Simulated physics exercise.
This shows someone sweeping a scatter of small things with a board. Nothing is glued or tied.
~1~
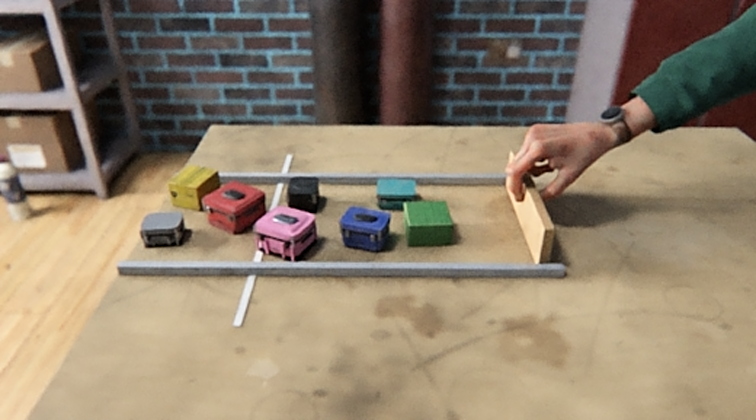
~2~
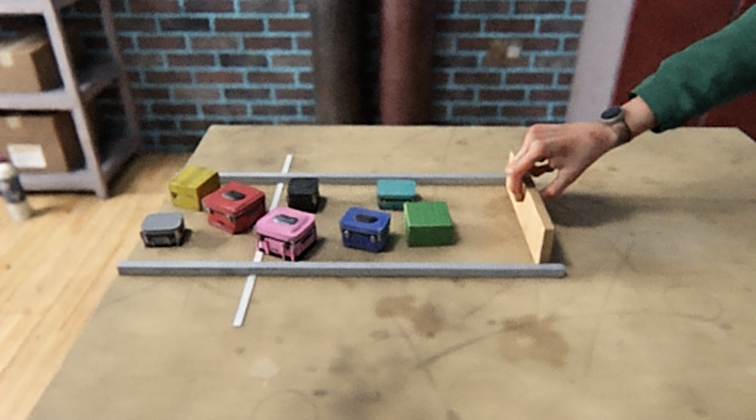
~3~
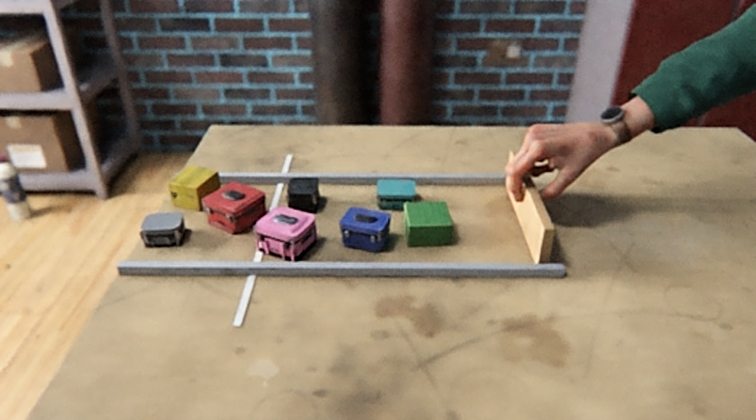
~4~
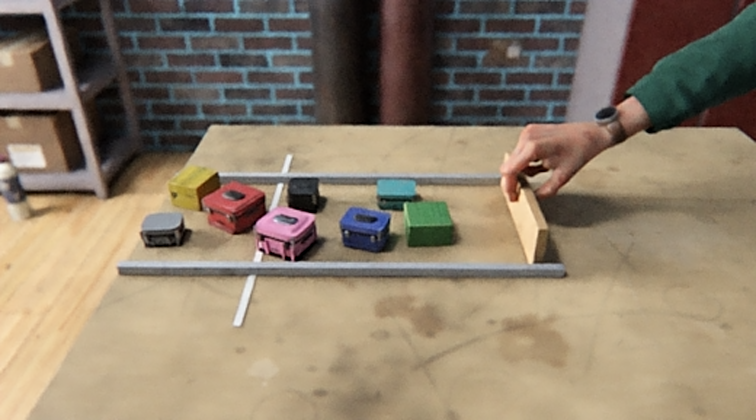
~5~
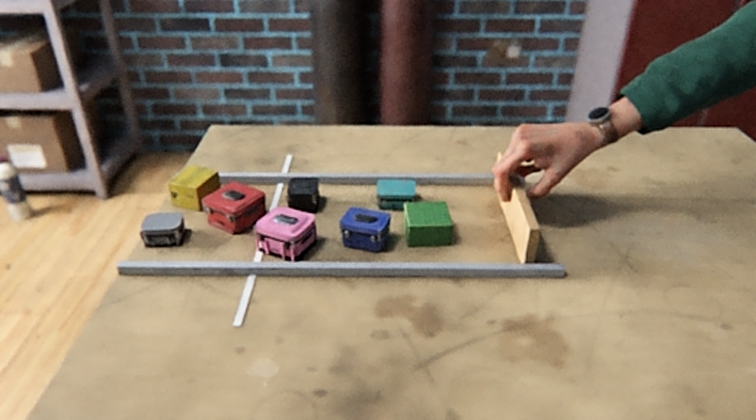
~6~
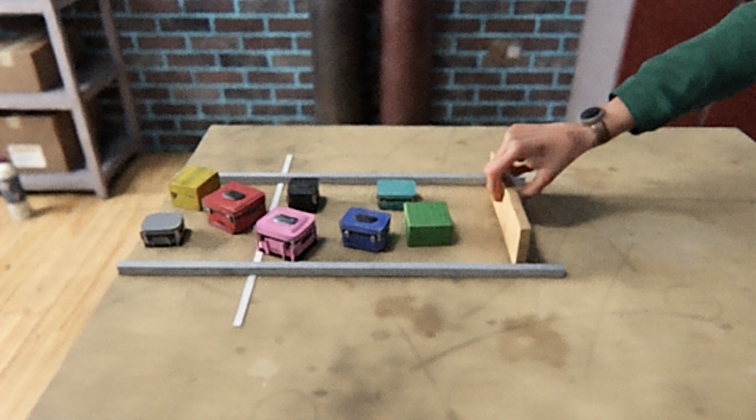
A hand in a green sleeve, wearing a watch, holds a pale wooden board upright at the right and slides it slightly left between two grey rails. Seen from above the front of a worn tabletop, before a brick wall and shelves, the camera stays still. Grey, yellow, red, pink, black, blue, teal and green cases and boxes sit motionless around and right of a white tape strip.
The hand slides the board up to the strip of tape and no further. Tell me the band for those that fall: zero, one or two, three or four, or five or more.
In the end the number that fall off is one or two.
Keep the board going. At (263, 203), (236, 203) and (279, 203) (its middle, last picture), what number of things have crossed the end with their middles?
It would be 1, 3 and 1.
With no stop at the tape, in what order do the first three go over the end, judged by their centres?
Earliest first: The grey case, then the pink case, then the yellow box.
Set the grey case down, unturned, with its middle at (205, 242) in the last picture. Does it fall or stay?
From there it is lost.
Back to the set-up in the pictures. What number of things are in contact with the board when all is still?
The number is 2.
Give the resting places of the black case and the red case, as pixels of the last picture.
The black case stops around (224, 193); the red case around (186, 209).
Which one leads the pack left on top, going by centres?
It is the pink case.
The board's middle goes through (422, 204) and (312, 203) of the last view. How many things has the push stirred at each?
The counts are 2 and 7.
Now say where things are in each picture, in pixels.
The first picture shows grey case (164, 230); yellow box (195, 188); red case (236, 207); board (527, 204); tape (269, 222).
The second picture shows yellow box (195, 188); black case (304, 196).
The third picture shows red case (236, 207); board (527, 204).
The fourth picture shows grey case (164, 231); pink case (287, 233).
The fifth picture shows yellow box (195, 188); blue case (366, 230).
The sixth picture shows grey case (164, 231); yellow box (195, 188); red case (236, 207); board (507, 204); tape (269, 222).
A little later, none off yet; grey case at rest near (164, 231); yellow box at rest near (195, 188); red case at rest near (236, 207).
When it is over, the number that fall off is one or two; down, grey case.
